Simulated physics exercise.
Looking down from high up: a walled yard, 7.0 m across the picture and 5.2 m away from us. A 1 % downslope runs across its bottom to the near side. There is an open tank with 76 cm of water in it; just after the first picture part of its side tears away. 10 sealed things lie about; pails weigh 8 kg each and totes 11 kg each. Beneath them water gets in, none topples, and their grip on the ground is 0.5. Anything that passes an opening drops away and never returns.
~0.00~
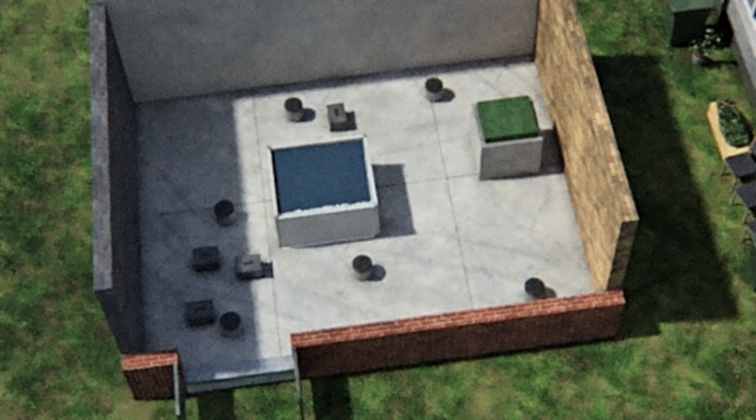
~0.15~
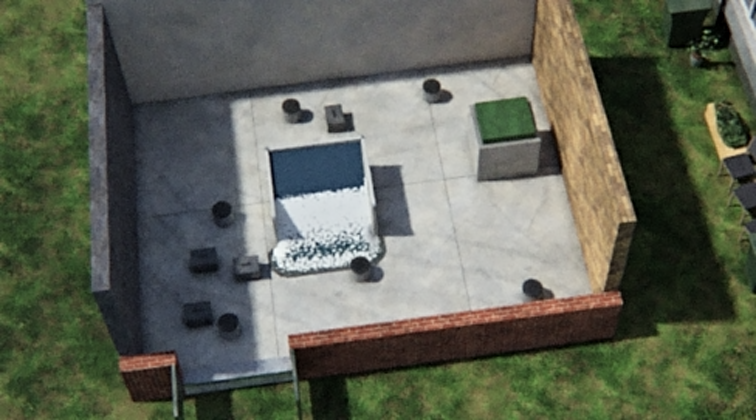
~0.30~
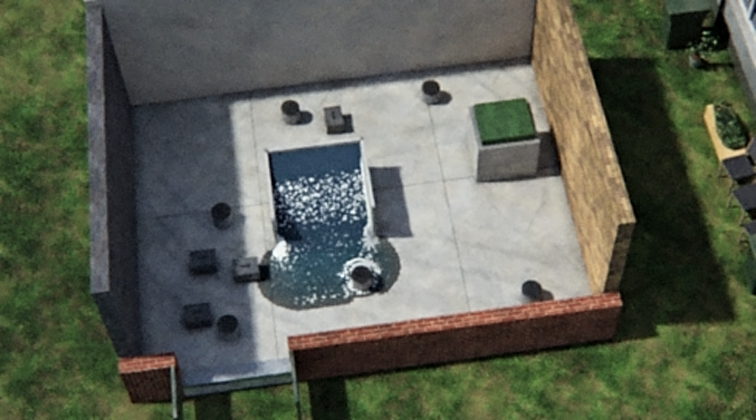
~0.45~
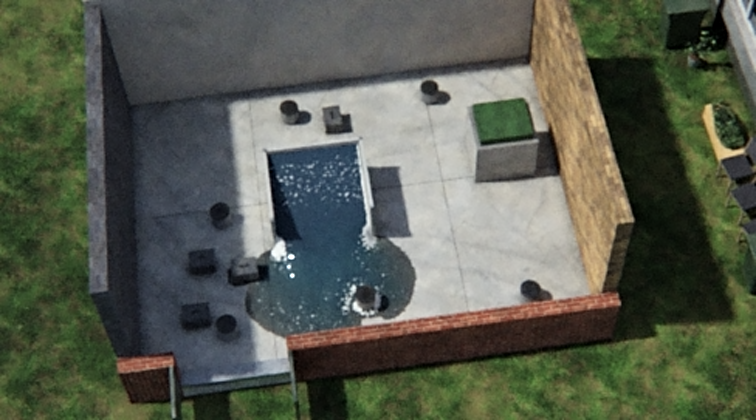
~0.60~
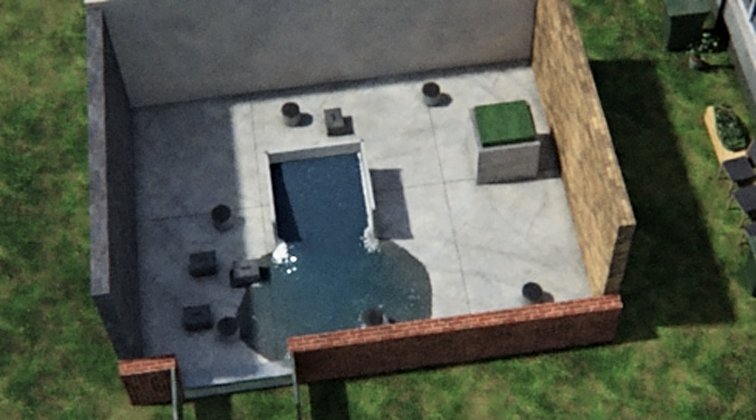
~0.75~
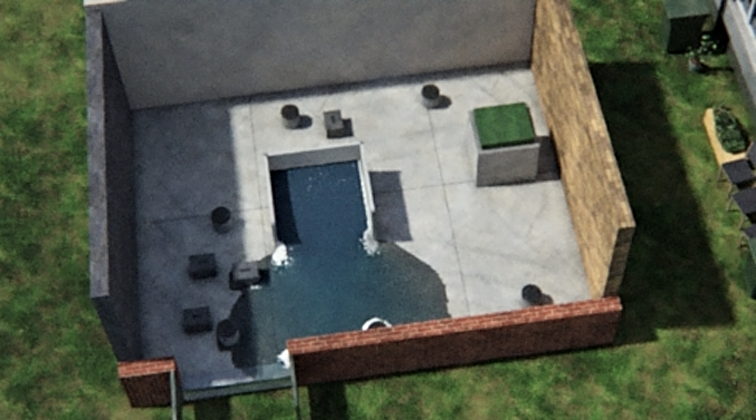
Water bursts from the near side of an open tank in a walled yard, foaming onto the pale floor. It spreads around a dark pail and toward the low brick wall, pushing the pail nearer that wall, while the water in the tank lowers and the other scattered objects stay put.
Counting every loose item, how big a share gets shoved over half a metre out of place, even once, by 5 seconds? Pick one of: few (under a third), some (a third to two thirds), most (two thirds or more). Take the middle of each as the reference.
Few.
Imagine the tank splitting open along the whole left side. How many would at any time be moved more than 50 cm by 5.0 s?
The count would be 5.
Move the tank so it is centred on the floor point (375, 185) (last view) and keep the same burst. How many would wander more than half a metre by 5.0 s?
Count: 4.
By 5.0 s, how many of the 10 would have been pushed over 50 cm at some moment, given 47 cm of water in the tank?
Count under that change: 2.
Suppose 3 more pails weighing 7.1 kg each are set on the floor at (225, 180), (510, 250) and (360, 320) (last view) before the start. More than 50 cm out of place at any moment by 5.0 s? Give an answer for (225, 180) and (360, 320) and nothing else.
Respectively: Doesn't reach it; tops it.
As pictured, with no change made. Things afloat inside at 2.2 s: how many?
Count: 0.
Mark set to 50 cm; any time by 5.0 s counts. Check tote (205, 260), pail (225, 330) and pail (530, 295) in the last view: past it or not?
Taking them in turn, the answers are smaller, greater and greater.
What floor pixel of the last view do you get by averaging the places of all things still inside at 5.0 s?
I'd say about (314, 214) in the last view.
After 1.1 s 1 of 10 are over 50 cm from their spots; 1 afloat.
After 2.2 s 3 of 10 are over 50 cm from their spots; 0 afloat.
After 3.5 s 3 of 10 are over 50 cm from their spots; 0 afloat.
After 5.0 s 3 of 10 are over 50 cm from their spots, and 3 have been at some point; 0 afloat.
